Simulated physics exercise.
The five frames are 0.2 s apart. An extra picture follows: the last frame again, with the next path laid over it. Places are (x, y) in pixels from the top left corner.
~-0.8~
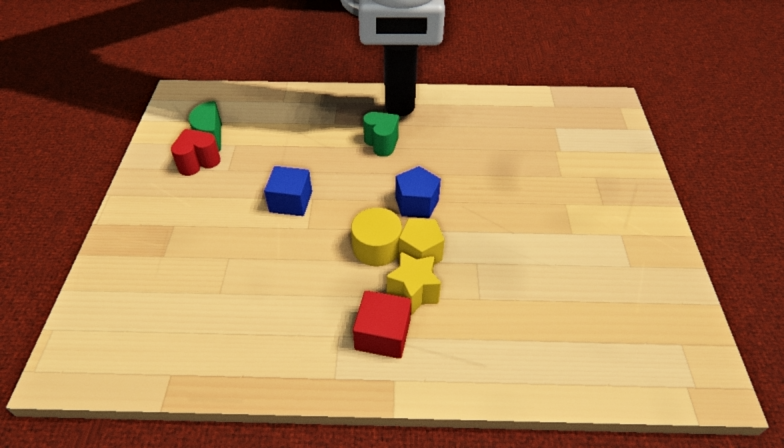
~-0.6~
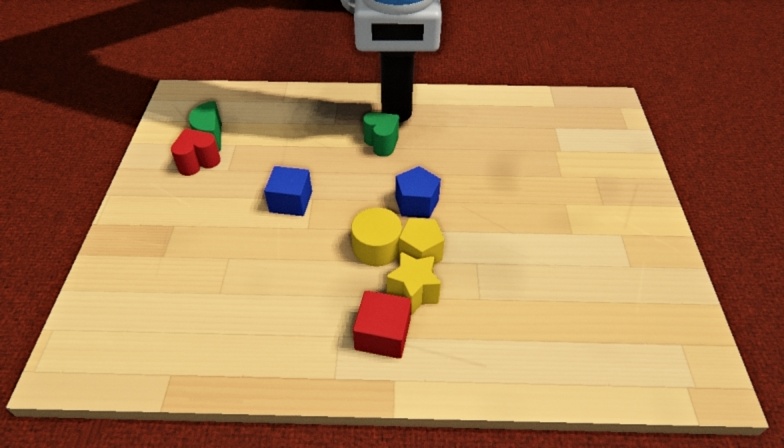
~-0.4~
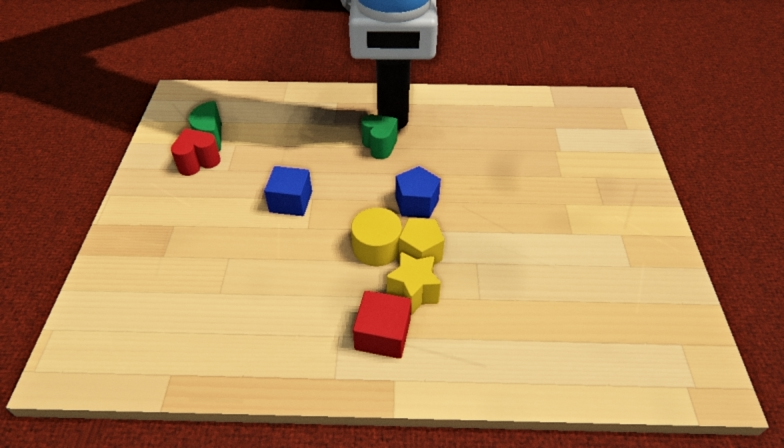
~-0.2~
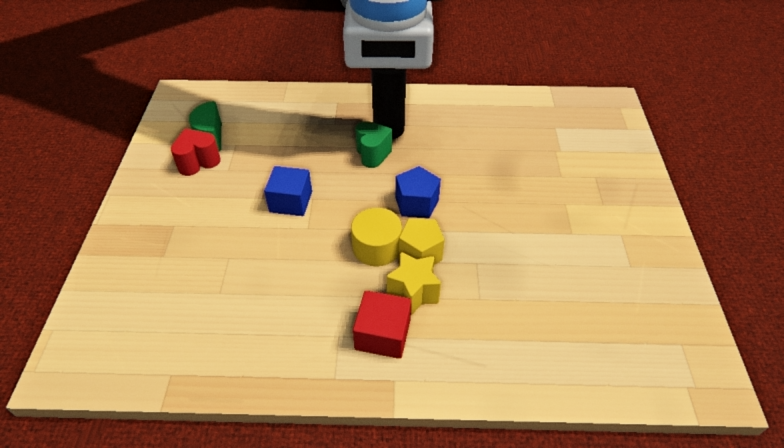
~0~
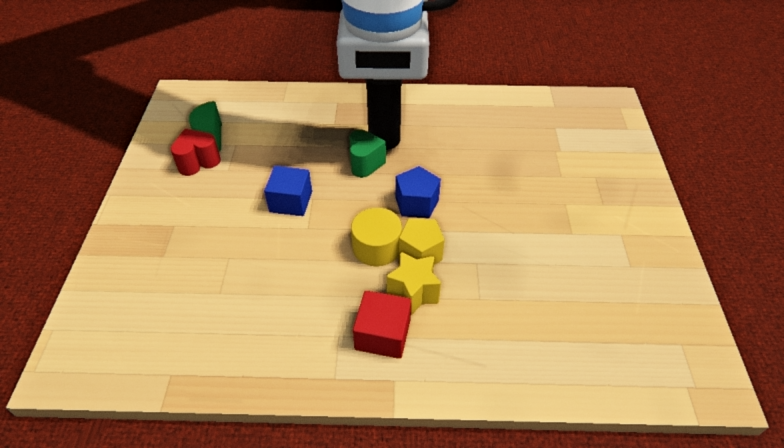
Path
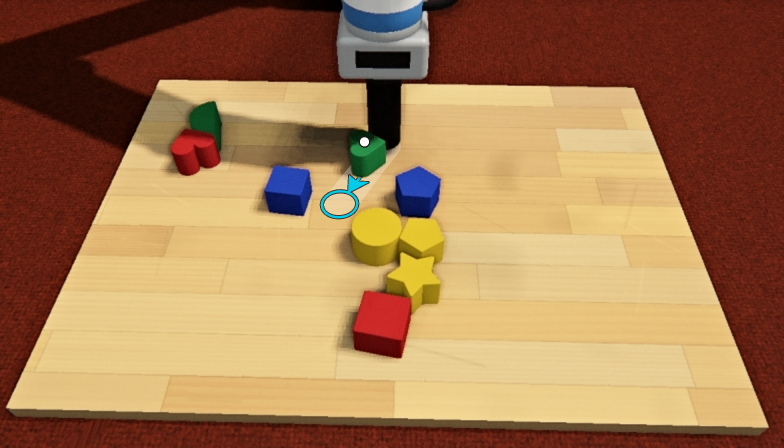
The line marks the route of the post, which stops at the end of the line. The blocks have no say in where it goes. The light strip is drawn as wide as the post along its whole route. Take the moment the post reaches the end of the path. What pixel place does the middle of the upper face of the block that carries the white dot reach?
I'd place it at (308, 200), taking the centre of its top.
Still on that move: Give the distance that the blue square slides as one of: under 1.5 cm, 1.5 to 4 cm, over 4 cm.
Its displacement is below 1.5 cm.
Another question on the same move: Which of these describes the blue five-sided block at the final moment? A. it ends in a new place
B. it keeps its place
Choice B: It keeps its place.
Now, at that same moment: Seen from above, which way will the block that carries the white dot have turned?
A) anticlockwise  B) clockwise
B (clockwise)
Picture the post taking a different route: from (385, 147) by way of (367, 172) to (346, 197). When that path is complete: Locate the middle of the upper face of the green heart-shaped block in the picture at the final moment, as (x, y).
Roughly at (316, 193).
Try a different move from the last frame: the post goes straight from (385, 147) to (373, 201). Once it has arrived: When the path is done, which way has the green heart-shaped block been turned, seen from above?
Seen from overhead, it turns clockwise.
The drawn path runs from (385, 147) to (340, 204); the dot is on the green heart-shaped block.
The first path, step by step. One third of the way, post (370, 158); green heart-shaped block (347, 160).
Two thirds of the way, post (355, 177); green heart-shaped block (329, 180), turned 10° clockwise.
At the end, post (339, 197); blue square (283, 181); green heart-shaped block (308, 200), turned 25° clockwise; yellow disc not moved; blue five-sided block not moved.
